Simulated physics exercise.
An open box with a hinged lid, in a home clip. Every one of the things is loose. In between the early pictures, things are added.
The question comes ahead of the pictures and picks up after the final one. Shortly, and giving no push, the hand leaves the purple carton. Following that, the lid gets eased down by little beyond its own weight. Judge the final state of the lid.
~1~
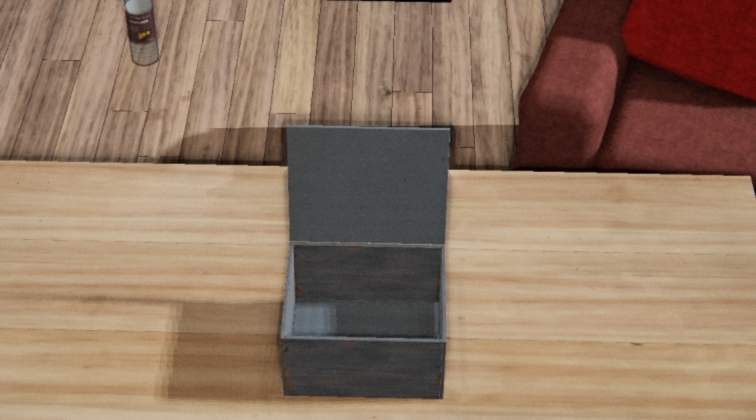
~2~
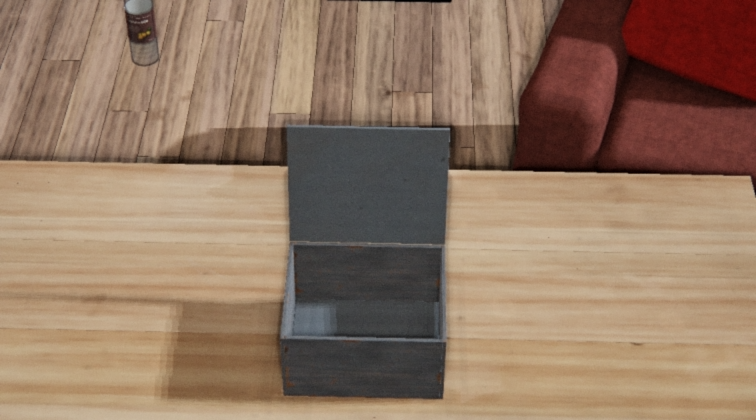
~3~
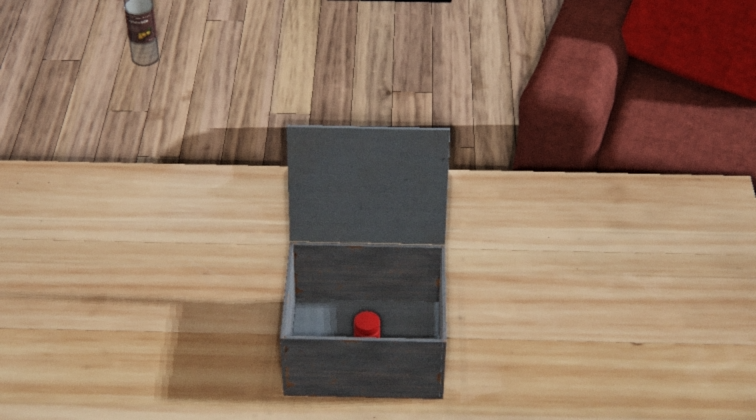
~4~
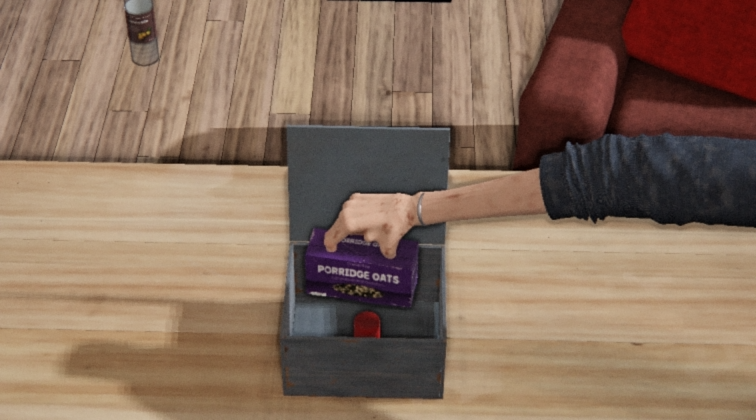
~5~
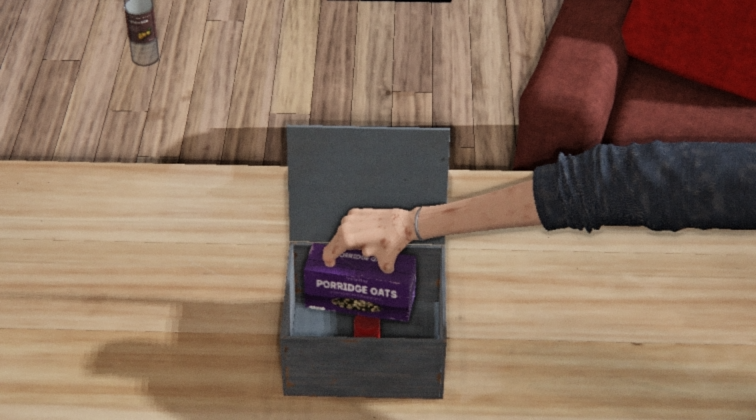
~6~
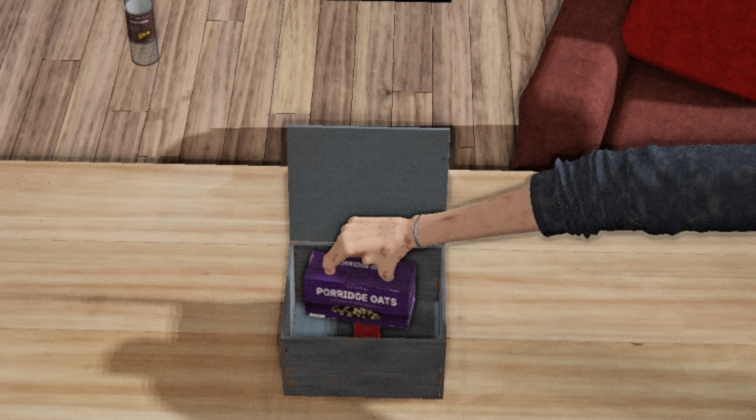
The lid is fully down.
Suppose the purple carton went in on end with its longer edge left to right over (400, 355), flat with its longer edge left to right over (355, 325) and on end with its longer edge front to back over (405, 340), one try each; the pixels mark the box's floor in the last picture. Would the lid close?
In case one it ends up closed, in case two it ends up closed and in case three it remains open.
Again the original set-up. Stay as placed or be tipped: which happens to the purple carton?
In the end, the purple carton winds up askew.
Then, 1.00 s on from there, lid starting down; purple carton on its side near (383, 306).
Then, 1.70 s on from there, lid 46° above the rim; purple carton on its side near (383, 306).
In the end, lid shut; toppled in the box, purple carton; red shaker unmoved. At the end, from the last picture's camera, purple carton near (383, 306).
